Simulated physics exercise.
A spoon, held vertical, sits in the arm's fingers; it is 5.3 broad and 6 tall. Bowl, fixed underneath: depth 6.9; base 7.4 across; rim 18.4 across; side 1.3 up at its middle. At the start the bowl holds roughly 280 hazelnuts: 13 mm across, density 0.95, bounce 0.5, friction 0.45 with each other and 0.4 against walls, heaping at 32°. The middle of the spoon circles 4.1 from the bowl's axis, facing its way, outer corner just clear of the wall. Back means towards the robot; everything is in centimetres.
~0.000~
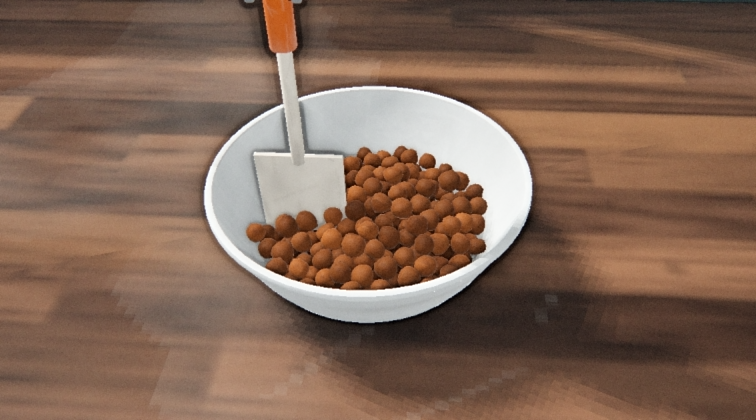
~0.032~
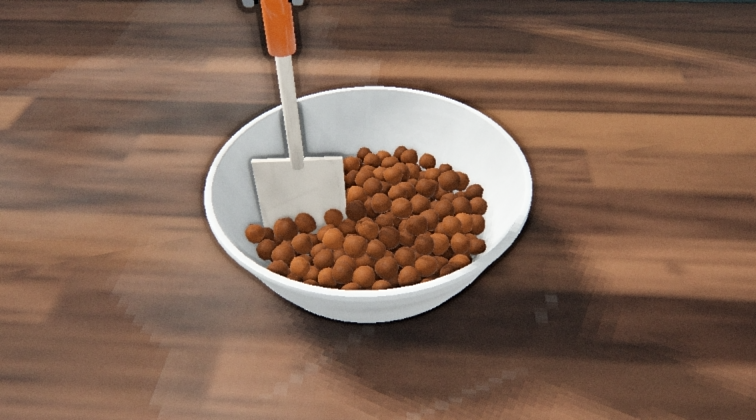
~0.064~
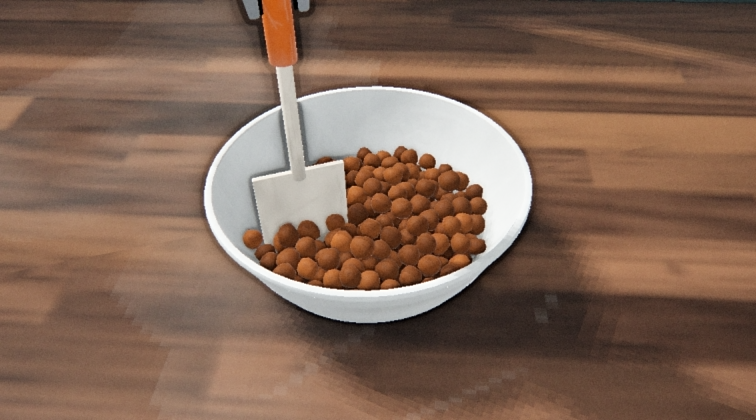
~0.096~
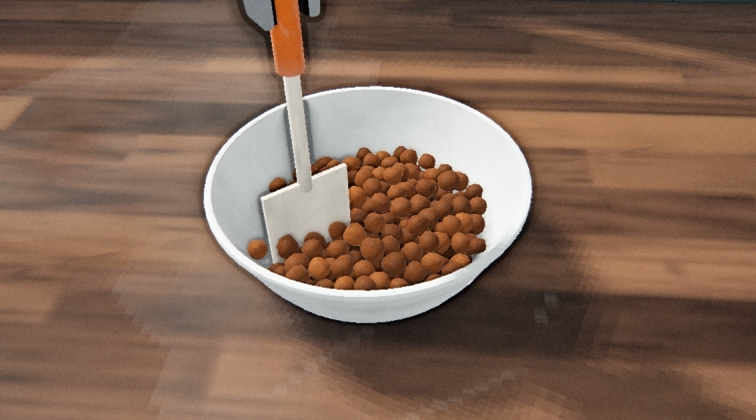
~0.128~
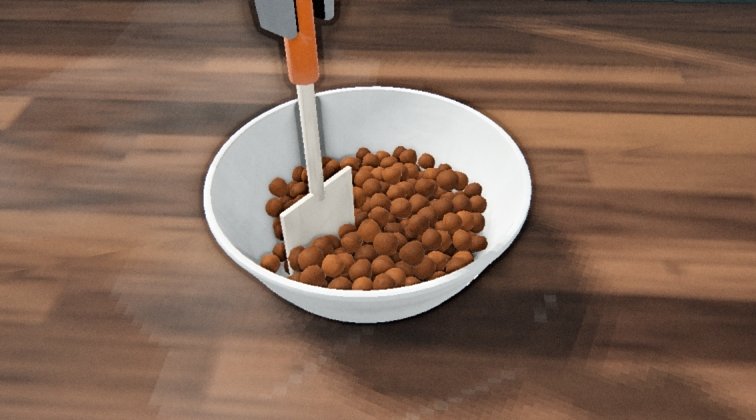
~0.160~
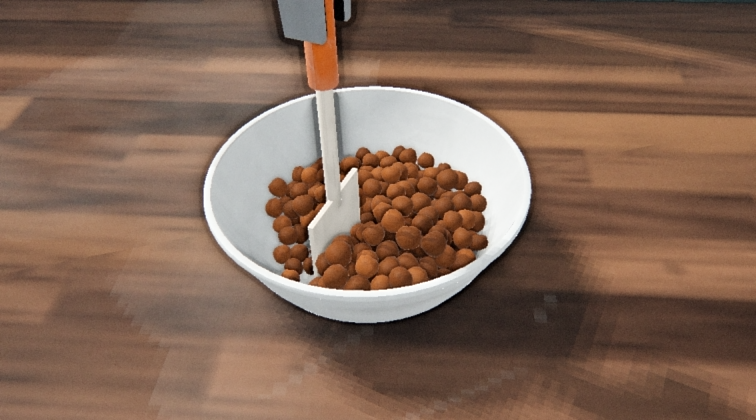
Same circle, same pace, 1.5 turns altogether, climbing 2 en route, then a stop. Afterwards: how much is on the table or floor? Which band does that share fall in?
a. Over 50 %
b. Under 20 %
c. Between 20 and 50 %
b, under 20 %.
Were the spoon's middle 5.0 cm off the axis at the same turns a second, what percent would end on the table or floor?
That would make it around 5 percent.
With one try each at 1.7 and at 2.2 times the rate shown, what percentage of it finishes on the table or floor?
Estimates in order: Some 30 % and some 40 %.
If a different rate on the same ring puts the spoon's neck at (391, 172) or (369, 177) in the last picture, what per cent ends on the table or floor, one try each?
Around 30 and 25 per cent respectively.
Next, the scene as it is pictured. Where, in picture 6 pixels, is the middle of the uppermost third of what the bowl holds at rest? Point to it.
Centre of top third: Approx. (414, 215).
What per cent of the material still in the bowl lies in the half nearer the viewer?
About 50 per cent.
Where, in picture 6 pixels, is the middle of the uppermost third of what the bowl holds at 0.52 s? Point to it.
I'd put it at around (358, 138).
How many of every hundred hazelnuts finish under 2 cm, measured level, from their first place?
Around 15 in a hundred.
After 0.52 s, 254° round, highest piece 10 above the table; 264 in the bowl, 14 on the table or floor, 6 in flight or on the tool.
After 0.89 s, 78° round, highest piece 9 above the table; 254 in the bowl, 29 on the table or floor, 1 in flight or on the tool.
After 1.27 s, 180° round, highest piece 7 above the table; 253 in the bowl, 31 on the table or floor.
After 1.97 s, 180° round, highest piece 6 above the table; 253 in the bowl, 31 on the table or floor.
At rest, 253 in the bowl, 31 on the table or floor. That is 11 % on the table or floor.
